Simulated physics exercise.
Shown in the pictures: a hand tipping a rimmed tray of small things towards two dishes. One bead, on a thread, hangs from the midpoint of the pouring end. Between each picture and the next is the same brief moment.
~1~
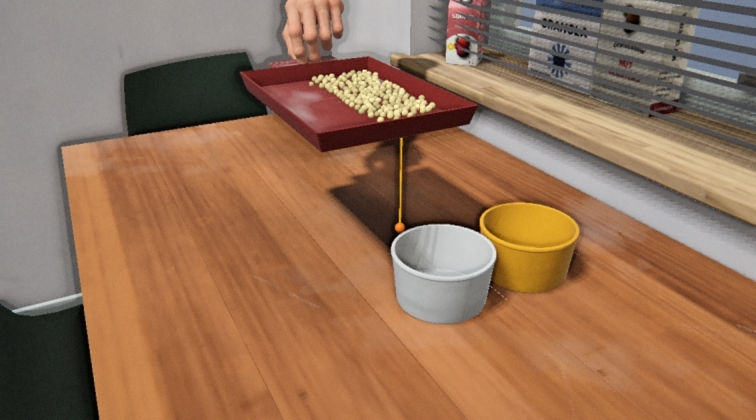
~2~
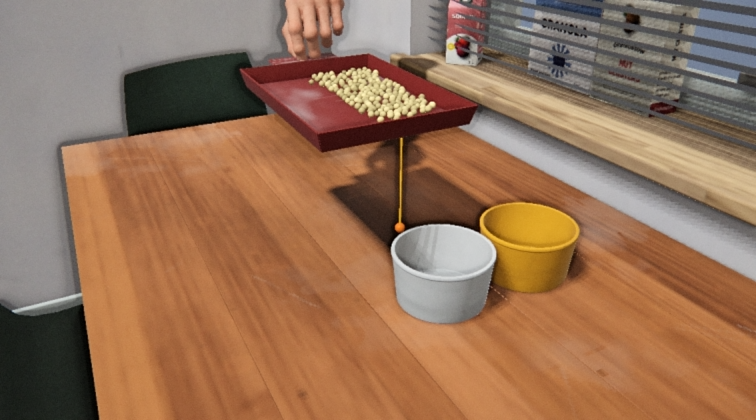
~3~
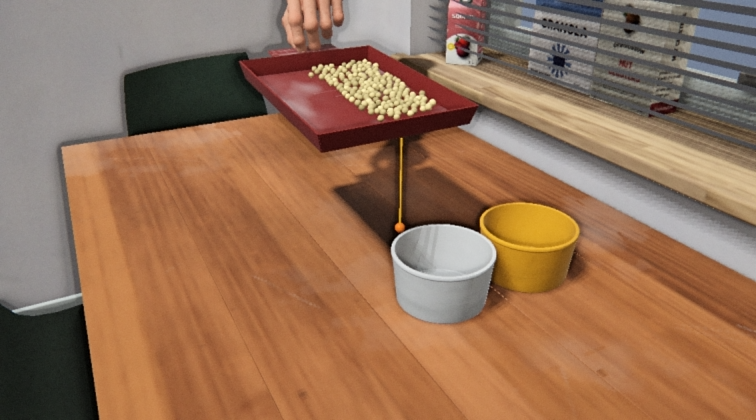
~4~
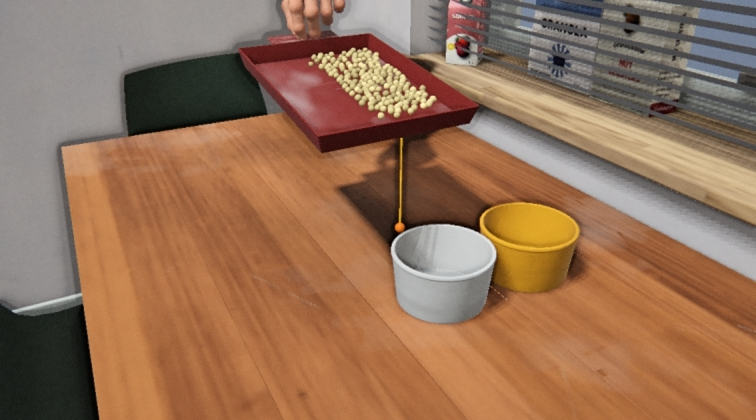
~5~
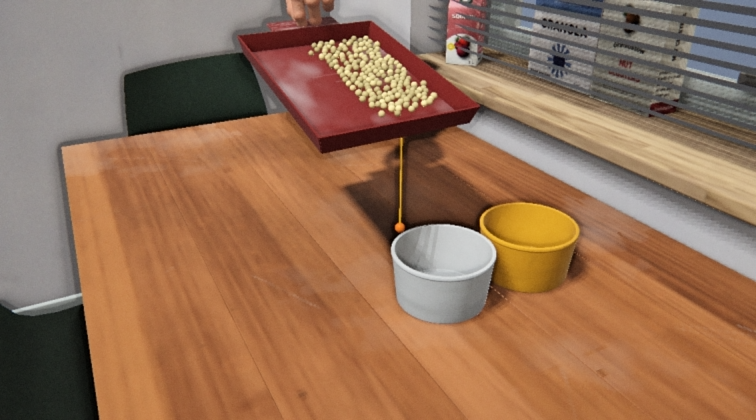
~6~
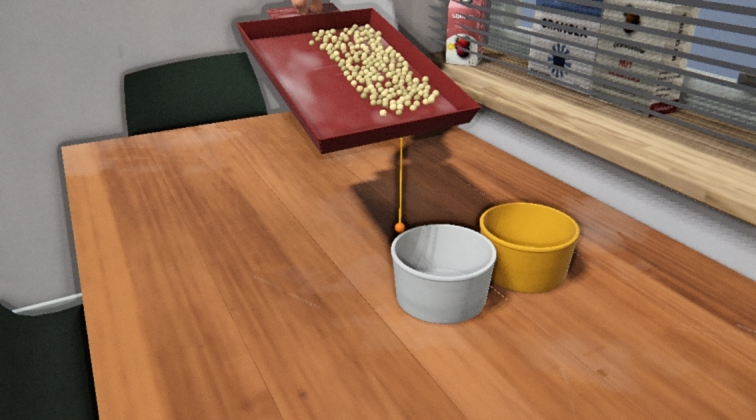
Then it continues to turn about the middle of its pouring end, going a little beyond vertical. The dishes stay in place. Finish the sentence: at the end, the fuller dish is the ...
At the end, the fuller dish is the left-hand one.
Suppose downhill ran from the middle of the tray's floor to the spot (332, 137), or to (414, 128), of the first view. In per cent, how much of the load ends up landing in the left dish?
The first try gives close to 0 percent; the next gives 60 percent.
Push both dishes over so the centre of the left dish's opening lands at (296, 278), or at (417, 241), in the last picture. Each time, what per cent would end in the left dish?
Some 10 percent in the first case, 30 percent in the second.
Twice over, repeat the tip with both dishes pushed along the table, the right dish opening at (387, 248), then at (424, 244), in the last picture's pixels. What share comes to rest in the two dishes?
40 %, 60 %.
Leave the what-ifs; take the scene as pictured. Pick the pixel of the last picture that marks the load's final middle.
I'd put the middle somewhere around (429, 307).
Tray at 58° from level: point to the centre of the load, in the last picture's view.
Centre estimate: (412, 120).
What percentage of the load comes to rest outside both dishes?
Estimated share: About 50 %.
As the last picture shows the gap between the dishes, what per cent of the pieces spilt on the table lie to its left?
Roughly 90 percent.
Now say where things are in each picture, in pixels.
The first picture shows corners of the pouring end (321, 130) and (471, 104), level; middle of the load (369, 93), soya beans; left dish (471, 294); right dish (559, 265); bead on its thread (400, 228).
The second picture shows corners of the pouring end (321, 131) and (471, 104), level; middle of the load (369, 91).
The third picture shows corners of the pouring end (321, 131) and (471, 104), tipped barely, level across its low end; middle of the load (369, 86).
The fourth picture shows corners of the pouring end (322, 132) and (472, 104), tipped a little, level across its low end; middle of the load (369, 78).
The fifth picture shows corners of the pouring end (322, 134) and (473, 104), tipped a little, level across its low end; middle of the load (370, 71).
The sixth picture shows corners of the pouring end (323, 135) and (474, 105), tipped clearly, level across its low end; middle of the load (371, 64); left dish (471, 294); right dish (559, 265).
Just after the last frame, tray tipped steeply; almost all on the tray; just a few in the left dish; just a few in the air.
A moment on, tray tipped right over; roughly two thirds on the tray; about a tenth in the left dish; just a few outside both; roughly a quarter in the air.
Further on, tray tipped past a quarter turn; roughly half in the left dish; roughly half outside both.
When it is over, tray tipped past a quarter turn; roughly half in the left dish; not one in the right dish; roughly half outside both.
